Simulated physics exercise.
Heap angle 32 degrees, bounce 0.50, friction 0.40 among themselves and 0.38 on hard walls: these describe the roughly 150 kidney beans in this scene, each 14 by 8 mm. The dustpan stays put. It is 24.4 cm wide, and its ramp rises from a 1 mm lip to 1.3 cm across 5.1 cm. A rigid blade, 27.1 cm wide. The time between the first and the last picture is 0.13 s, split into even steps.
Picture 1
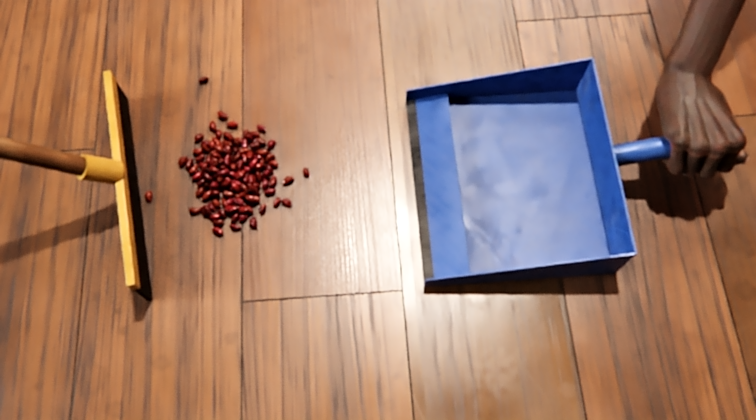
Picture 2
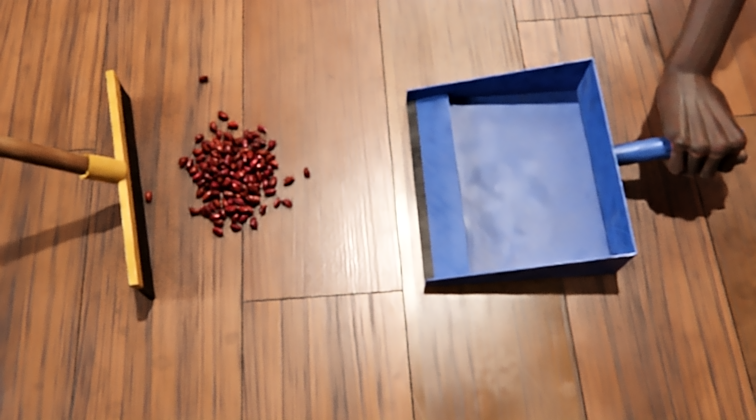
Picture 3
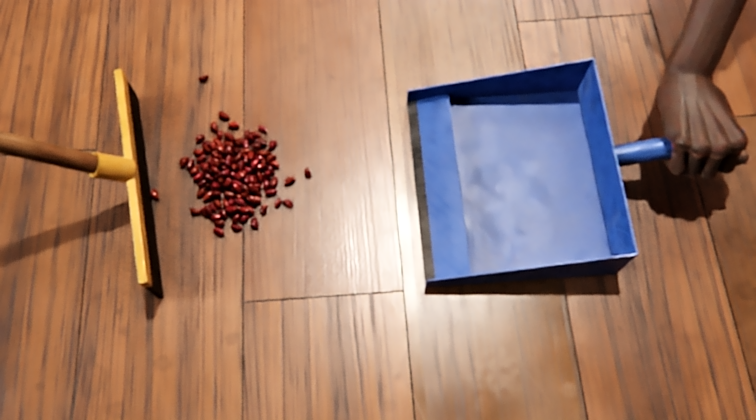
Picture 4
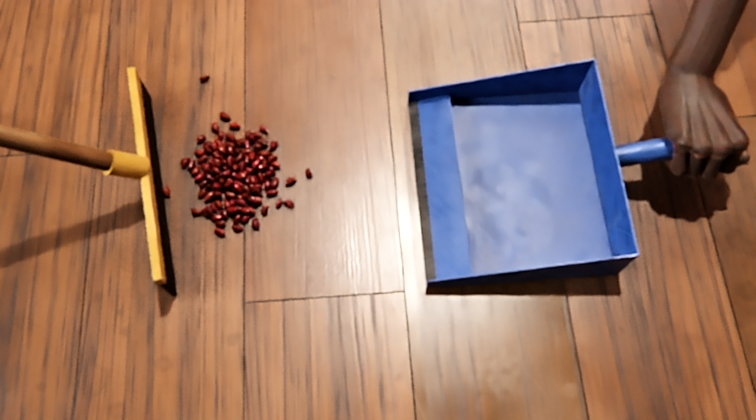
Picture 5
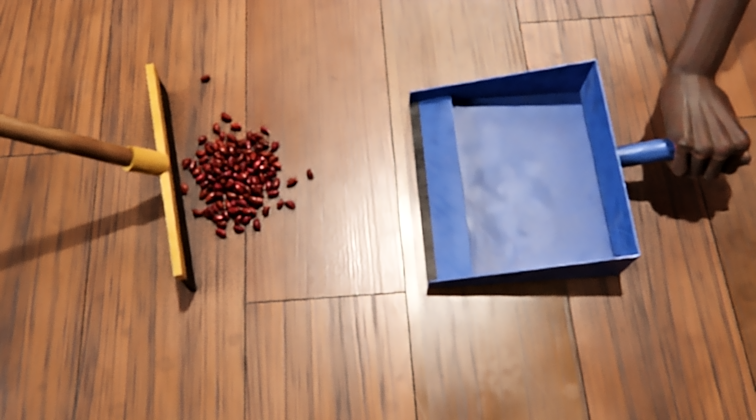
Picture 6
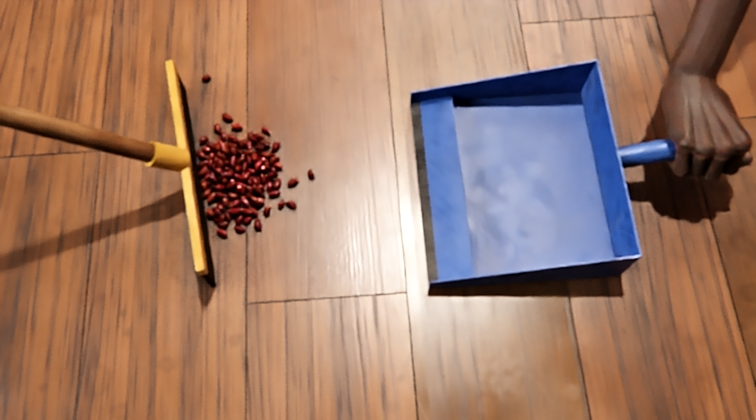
A yellow broom slides right across the wooden floor and nudges a pile of red beans.
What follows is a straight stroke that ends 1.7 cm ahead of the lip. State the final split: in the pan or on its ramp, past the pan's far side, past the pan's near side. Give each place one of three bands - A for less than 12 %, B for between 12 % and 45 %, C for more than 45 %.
Pan: A respectable share; far side: A respectable share; near side: A meagre share.
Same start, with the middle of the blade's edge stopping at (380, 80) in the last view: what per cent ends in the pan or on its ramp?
Roughly 25 %.
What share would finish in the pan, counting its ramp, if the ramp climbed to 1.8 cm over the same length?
About 40 %.
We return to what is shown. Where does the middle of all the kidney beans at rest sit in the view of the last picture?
Est. centre at rest: (417, 130) px.
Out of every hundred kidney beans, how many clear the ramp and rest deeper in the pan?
It comes to some 10 per cent.
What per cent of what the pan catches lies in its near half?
I'd put it at around 20 per cent.
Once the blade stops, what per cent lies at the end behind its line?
Close to 5 percent.
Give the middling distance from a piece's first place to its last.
Median shift: Approx. 24 cm.
Then, 0.14 s after the last picture, middle of the blade 14 cm from the lip; 0 % over the lip, far side 10 %, near side 0 %.
Then, 0.23 s after the last picture, middle of the blade 7 cm from the lip; 0 % over the lip, far side 20 %, near side 0 %.
Then, 0.46 s after the last picture, middle of the blade 4 cm from the lip; 40 % over the lip, far side 25 %, near side 0 %.
In the end, pan 35 %, far side 25 %, near side 5 %, in front of the lip or behind the blade 35 %.
